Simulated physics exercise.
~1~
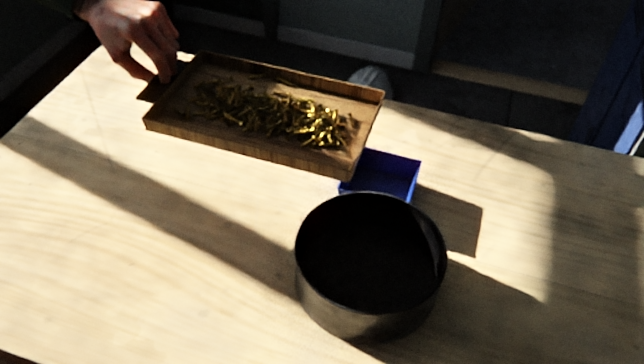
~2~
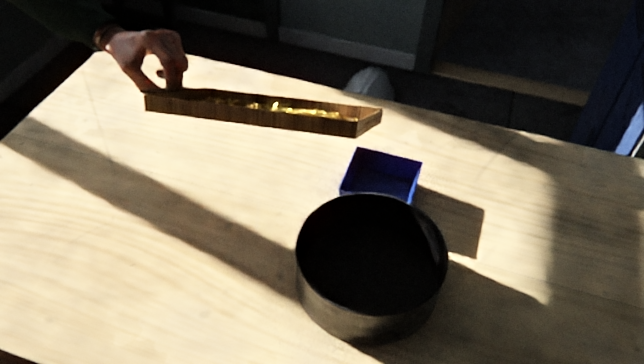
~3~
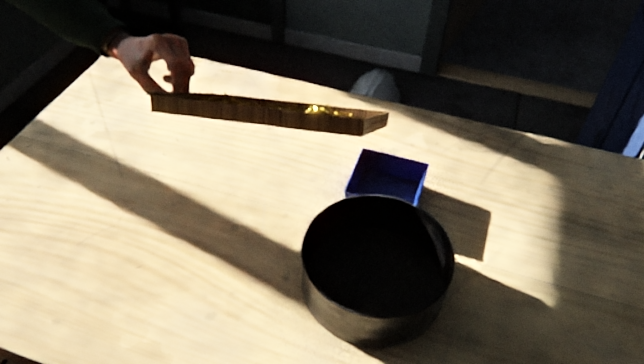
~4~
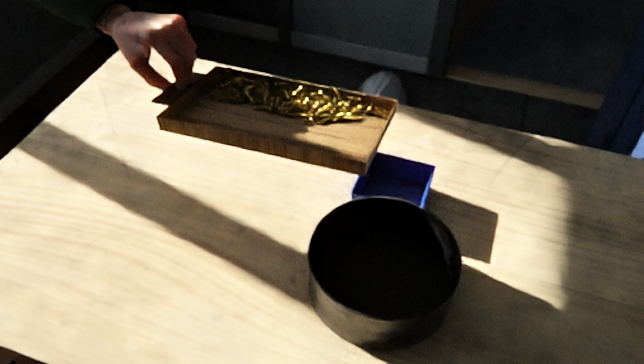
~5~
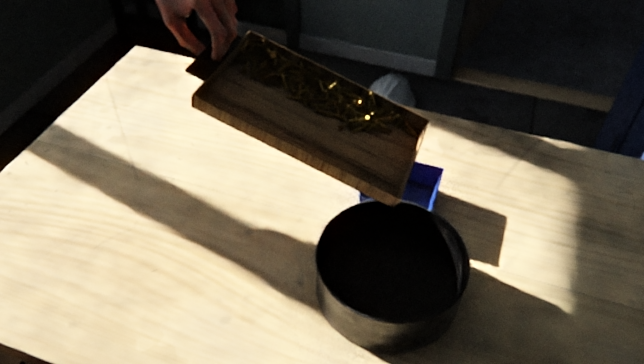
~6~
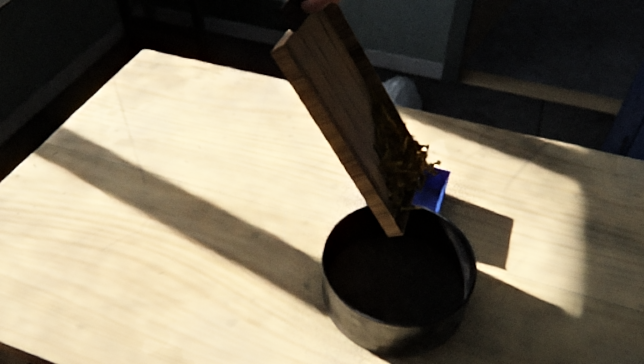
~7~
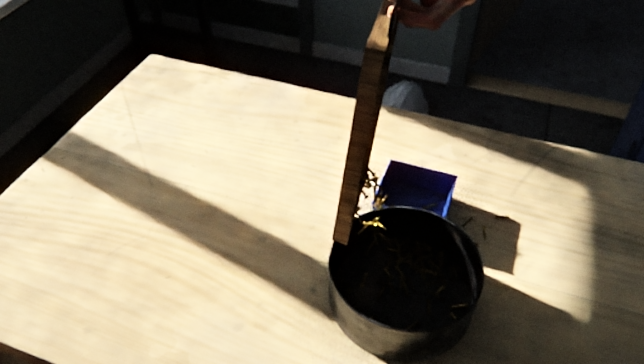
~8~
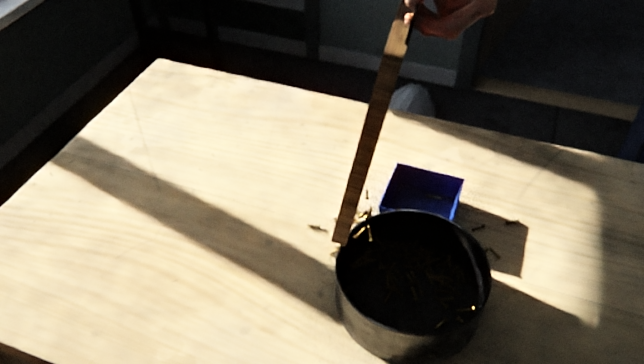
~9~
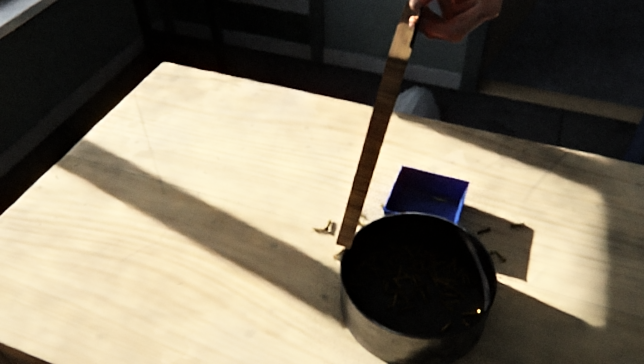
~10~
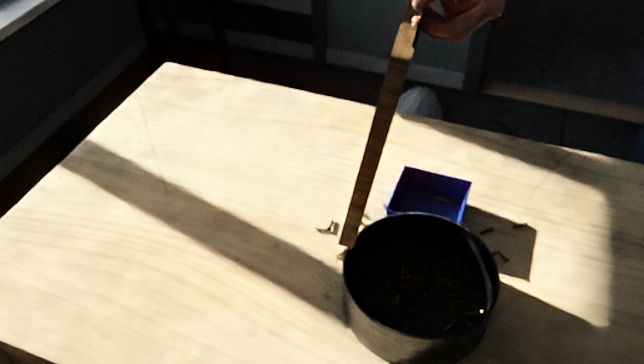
A tray held by a hand tips brass-coloured screws into a black pot, spilling some outside.
